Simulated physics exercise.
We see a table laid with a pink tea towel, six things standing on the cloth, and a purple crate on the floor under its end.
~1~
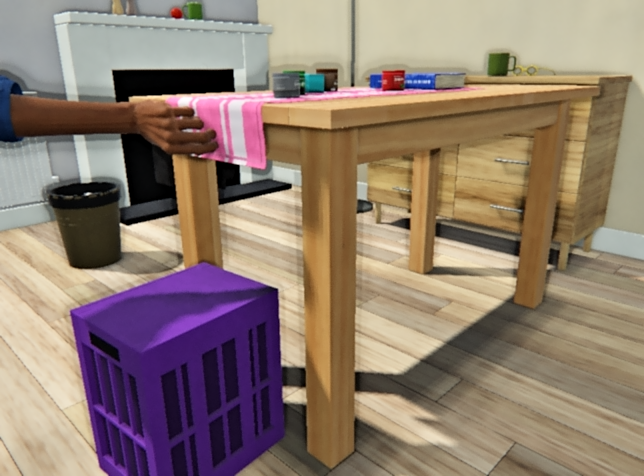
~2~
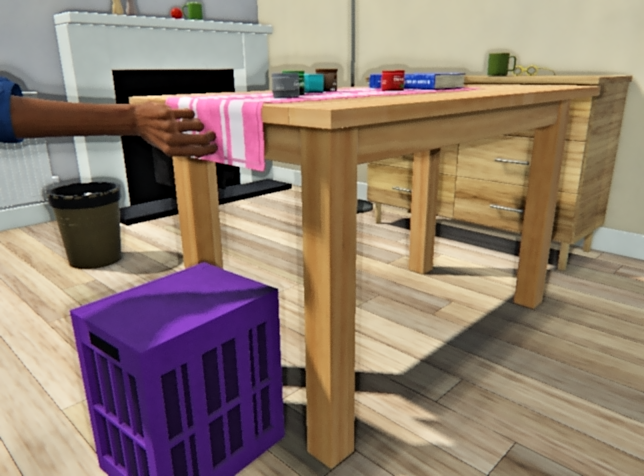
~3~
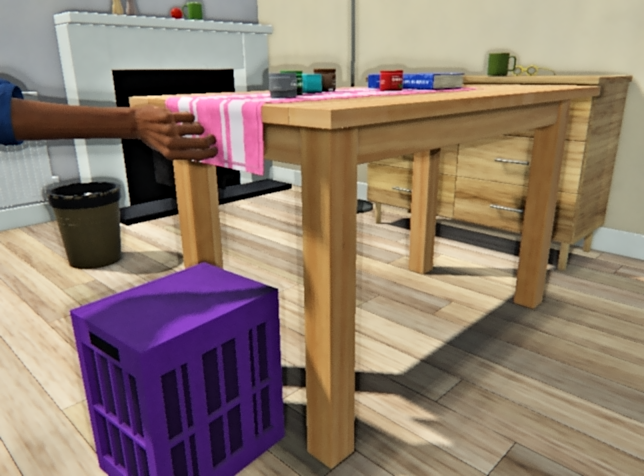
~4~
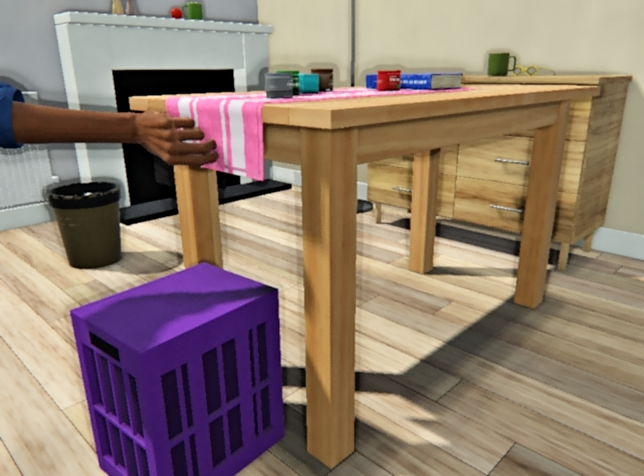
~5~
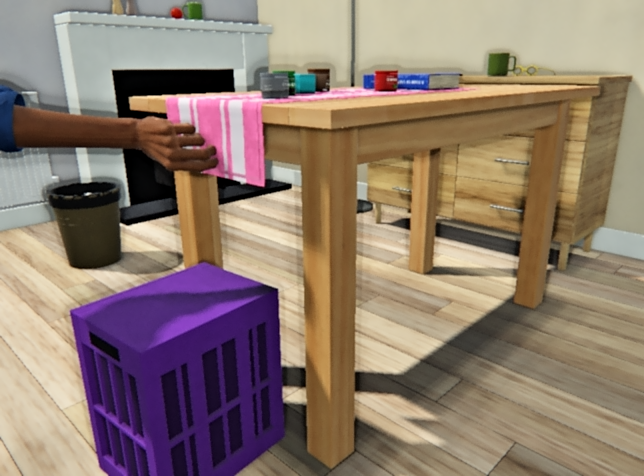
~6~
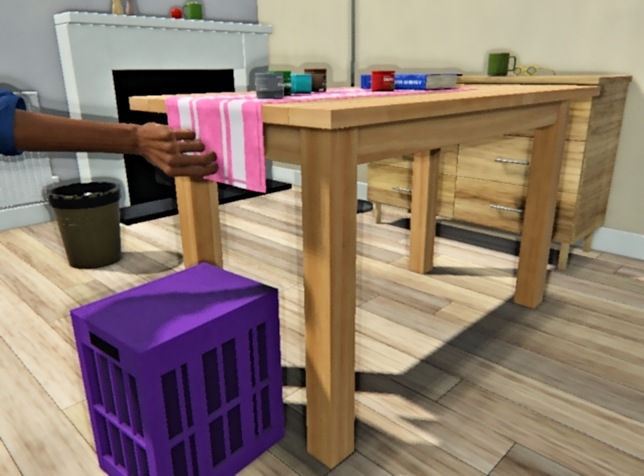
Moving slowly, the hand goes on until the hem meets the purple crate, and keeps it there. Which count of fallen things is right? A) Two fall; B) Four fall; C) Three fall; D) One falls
The answer is A.
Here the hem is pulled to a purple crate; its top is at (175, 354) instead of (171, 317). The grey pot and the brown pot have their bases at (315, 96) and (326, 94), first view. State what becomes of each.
First the grey pot: It ends off the top. Then the brown pot: It ends off the top.
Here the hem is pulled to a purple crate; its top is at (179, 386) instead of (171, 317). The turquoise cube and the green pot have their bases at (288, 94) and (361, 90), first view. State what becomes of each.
In the end the turquoise cube is no longer on top and the green pot is still on top.
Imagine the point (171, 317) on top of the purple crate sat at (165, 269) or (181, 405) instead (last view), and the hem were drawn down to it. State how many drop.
We'd see 1, then 4.
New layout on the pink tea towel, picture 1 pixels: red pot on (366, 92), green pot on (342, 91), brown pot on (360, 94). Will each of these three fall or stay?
Record - red pot retained; green pot retained; brown pot retained.
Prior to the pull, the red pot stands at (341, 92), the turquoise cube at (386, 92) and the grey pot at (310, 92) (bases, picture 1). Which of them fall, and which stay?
Outcome: Red pot keeps its perch; turquoise cube keeps its perch; grey pot keeps its perch.
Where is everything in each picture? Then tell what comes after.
In the first picture, hem (266, 169); grey pot (286, 73); green pot (294, 71); turquoise cube (312, 74); brown pot (327, 69); red pot (394, 70); top of the crate (171, 317).
In the second picture, hem (264, 171); grey pot (285, 73).
In the third picture, hem (264, 175); green pot (291, 71).
In the fourth picture, hem (264, 181); turquoise cube (306, 74); top of the crate (171, 317).
In the fifth picture, hem (265, 186); brown pot (319, 69).
In the sixth picture, hem (266, 192); grey pot (269, 73); green pot (279, 71); turquoise cube (299, 74); brown pot (315, 69); red pot (383, 70).
Soon after, hem near (217, 233); grey pot gone.
After that, hem on the crate; grey pot and green pot gone.
In the end, hem on the crate; grey pot and green pot gone. The table loses two.
